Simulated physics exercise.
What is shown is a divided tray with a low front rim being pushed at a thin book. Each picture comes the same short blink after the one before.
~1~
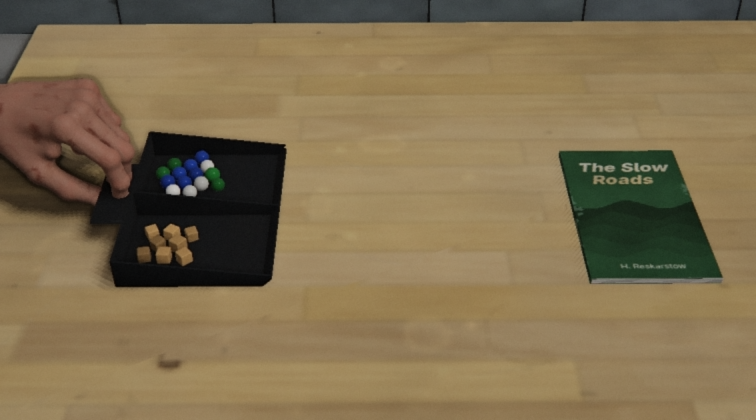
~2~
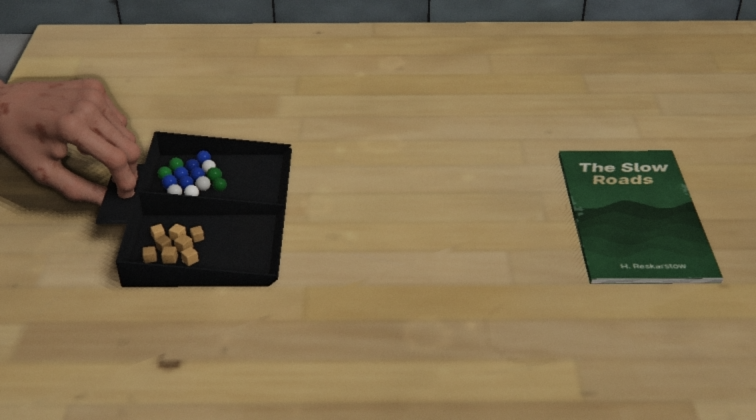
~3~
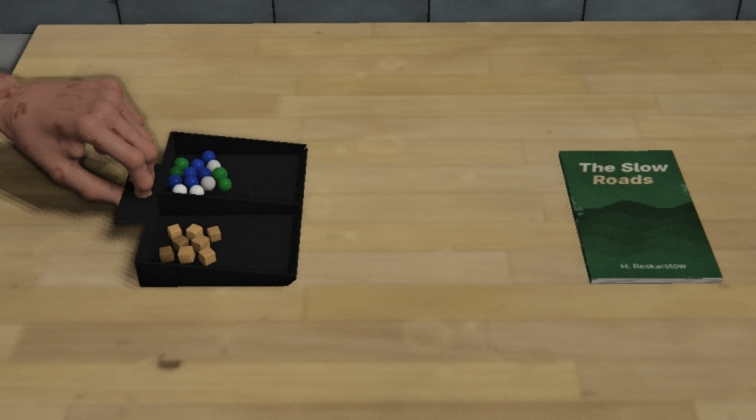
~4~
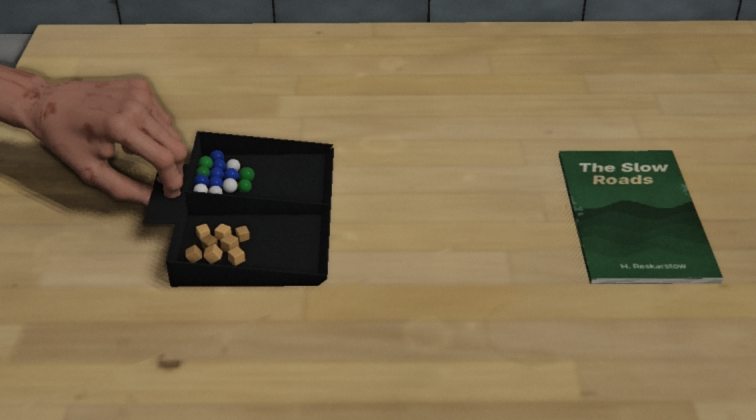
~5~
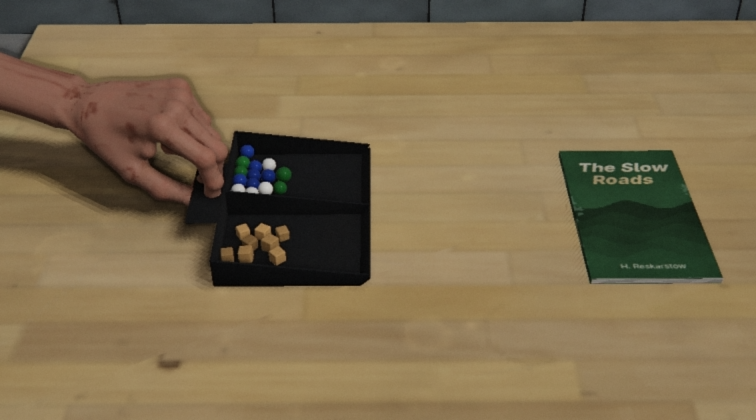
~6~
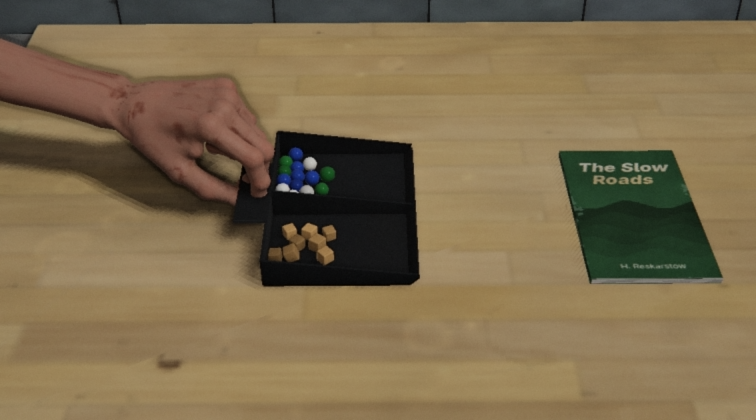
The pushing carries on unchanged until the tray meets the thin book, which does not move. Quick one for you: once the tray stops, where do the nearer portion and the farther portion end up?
Once it stops, the nearer portion is still in the tray, the farther portion is partly out over the front.
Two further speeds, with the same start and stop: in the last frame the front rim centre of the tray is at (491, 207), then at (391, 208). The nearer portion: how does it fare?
Partly escapes; is contained.
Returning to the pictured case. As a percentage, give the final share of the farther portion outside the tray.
Near 60 %.
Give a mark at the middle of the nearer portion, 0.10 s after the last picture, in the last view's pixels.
Around (397, 243).
Then, 0.10 s after the last picture, tray still sliding, front rim near (498, 207); nearer portion all inside; farther portion all inside.
Then, 0.29 s after the last picture, tray stopped at the thin book; nearer portion all inside, moved towards the front rim; farther portion all inside, moved towards the front rim.
Then, 0.50 s after the last picture, tray stopped at the thin book; nearer portion all inside, moved towards the front rim; farther portion about two thirds out of the tray.
By the end, tray stopped at the thin book; nearer portion all inside, moved towards the front rim; farther portion about two thirds out of the tray.
